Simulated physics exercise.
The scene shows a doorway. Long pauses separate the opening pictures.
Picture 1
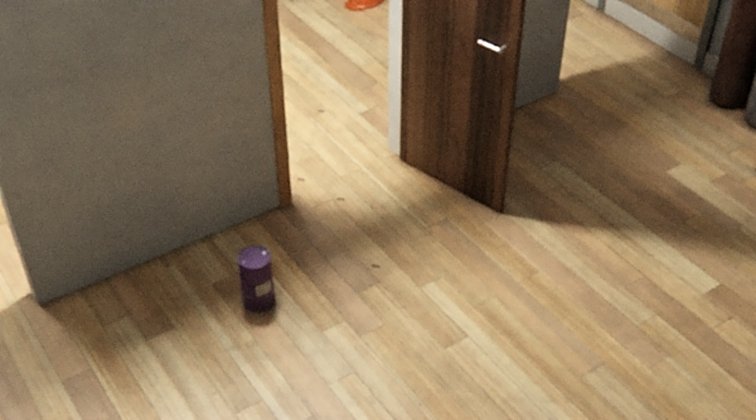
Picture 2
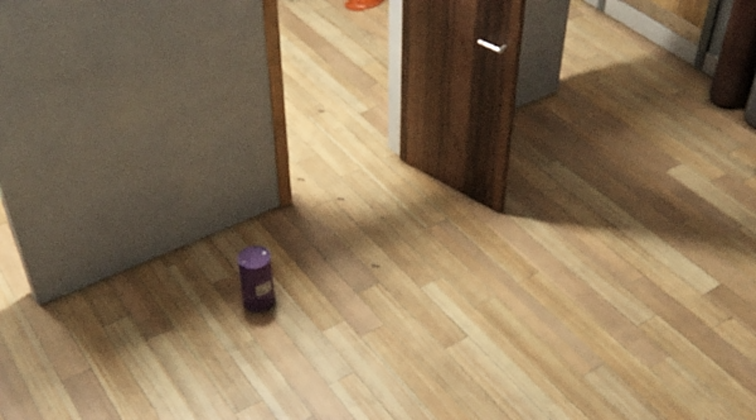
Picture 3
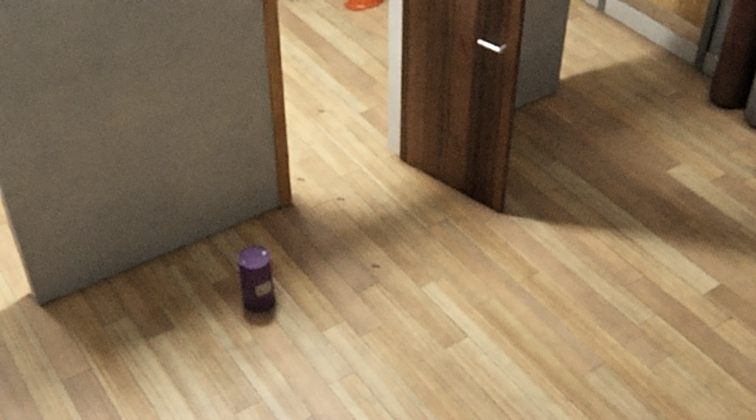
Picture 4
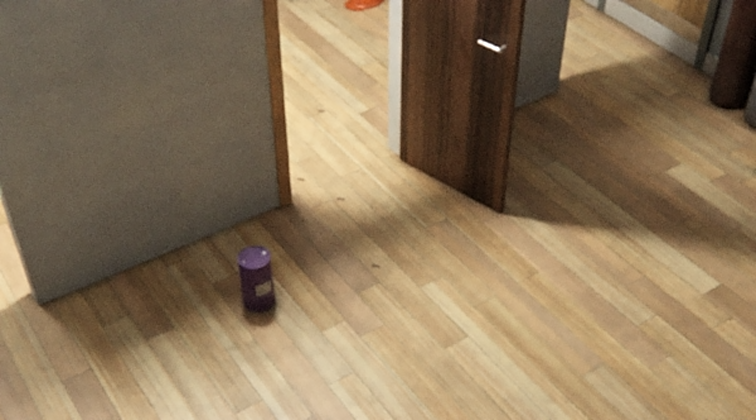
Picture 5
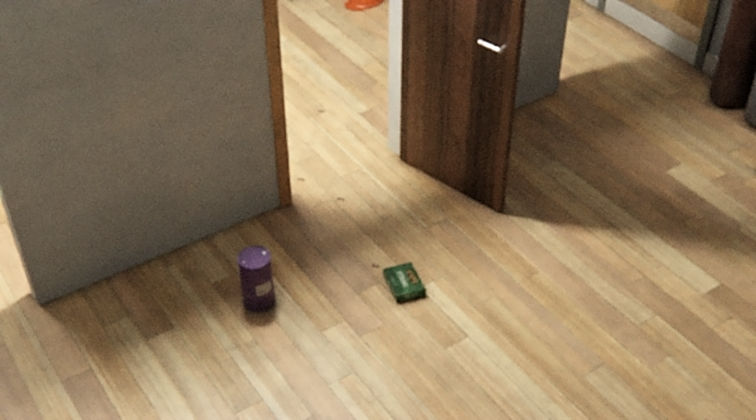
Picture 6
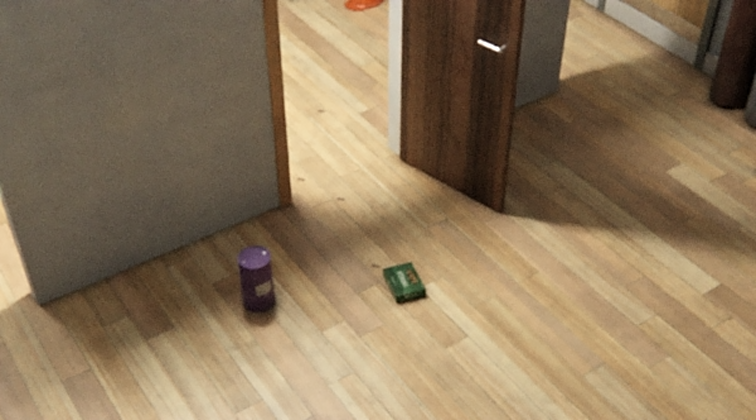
A door stands open near a purple canister, and a green packet appears beside it.
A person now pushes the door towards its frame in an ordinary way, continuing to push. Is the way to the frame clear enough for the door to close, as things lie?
Yes - the door meets the frame.
Then, 0.90 s past the last view, door 73° open.
Then, 1.50 s past the last view, door 36° open.
Finally, door 0° open; both still in place. Final places as the last picture's camera would see them, green packet near (404, 282).
